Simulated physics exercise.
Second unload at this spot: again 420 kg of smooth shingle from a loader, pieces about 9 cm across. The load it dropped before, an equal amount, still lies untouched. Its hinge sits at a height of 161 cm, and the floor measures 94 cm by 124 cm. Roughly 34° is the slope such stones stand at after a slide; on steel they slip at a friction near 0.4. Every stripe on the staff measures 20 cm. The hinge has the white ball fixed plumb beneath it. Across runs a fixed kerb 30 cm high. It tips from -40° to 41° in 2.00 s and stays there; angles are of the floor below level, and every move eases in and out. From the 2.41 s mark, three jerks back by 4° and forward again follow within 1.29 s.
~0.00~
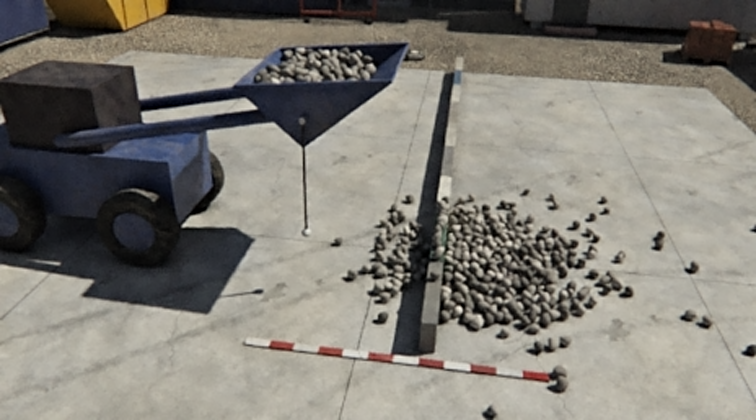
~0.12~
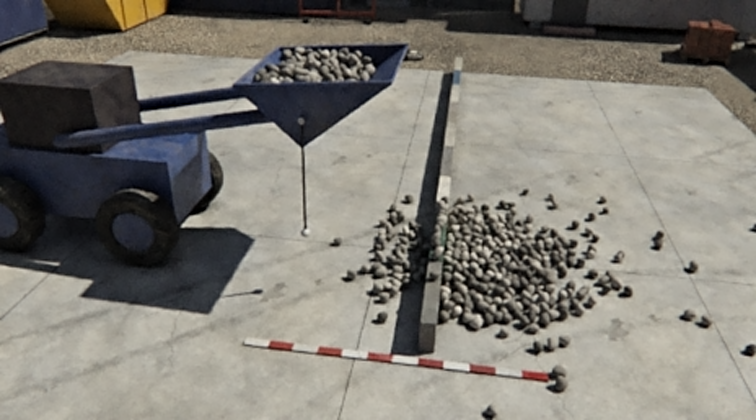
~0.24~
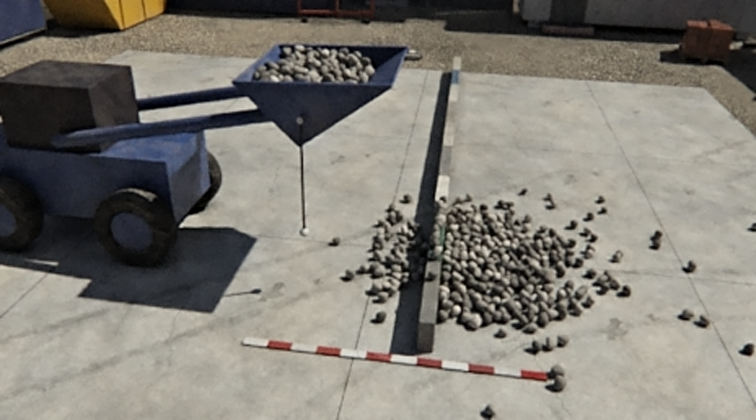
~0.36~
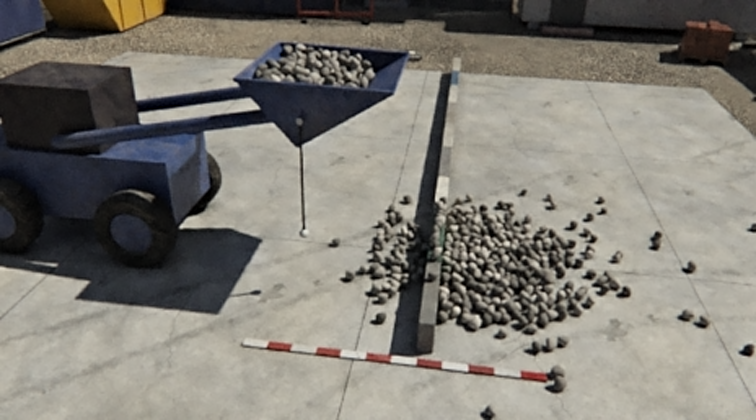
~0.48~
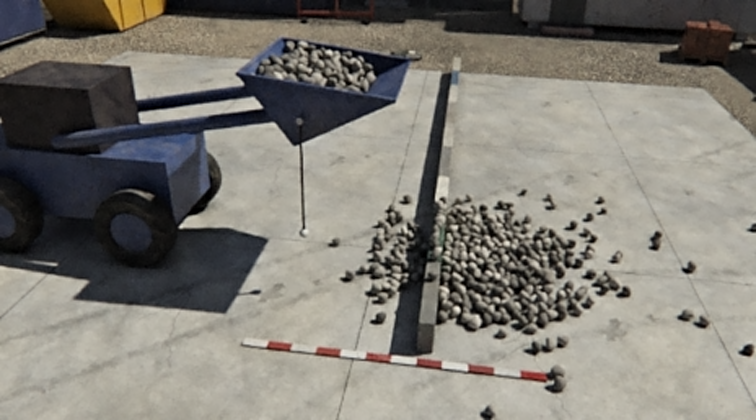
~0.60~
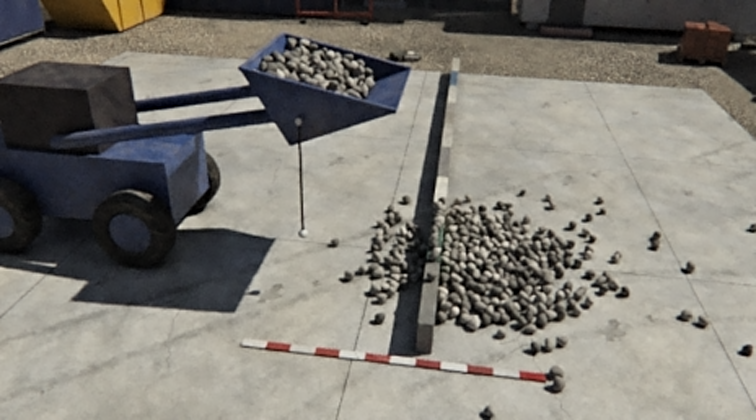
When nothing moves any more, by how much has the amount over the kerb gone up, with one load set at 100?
It has gone up by about 12 per cent of a load.
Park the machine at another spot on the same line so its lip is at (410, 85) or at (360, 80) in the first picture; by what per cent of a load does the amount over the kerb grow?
About 35 per cent from the first spot and 0 per cent from the second.
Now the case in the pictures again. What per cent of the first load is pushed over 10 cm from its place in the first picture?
Close to 10 per cent.
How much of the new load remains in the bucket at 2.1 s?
Roughly 15 per cent is still inside.
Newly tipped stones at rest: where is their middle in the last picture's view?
Their middle rests near (406, 245).
After 1.5 s the floor is at 28°; in per cent of one load, 95 in the bucket, 21 on this side of the kerb, 84 over the kerb; the foremost stones are at (684, 264).
After 2.1 s the floor is at 41°; in per cent of one load, 15 in the bucket, 97 on this side of the kerb, 87 over the kerb; the foremost stones are at (684, 264).
After 4.2 s the floor is at 41°; in per cent of one load, 0 in the bucket, 104 on this side of the kerb, 96 over the kerb; the foremost stones are at (684, 264).
After 7.0 s the floor is at 41°; in per cent of one load, 0 in the bucket, 104 on this side of the kerb, 96 over the kerb; the foremost stones are at (684, 264). Net gain over the kerb, 12.
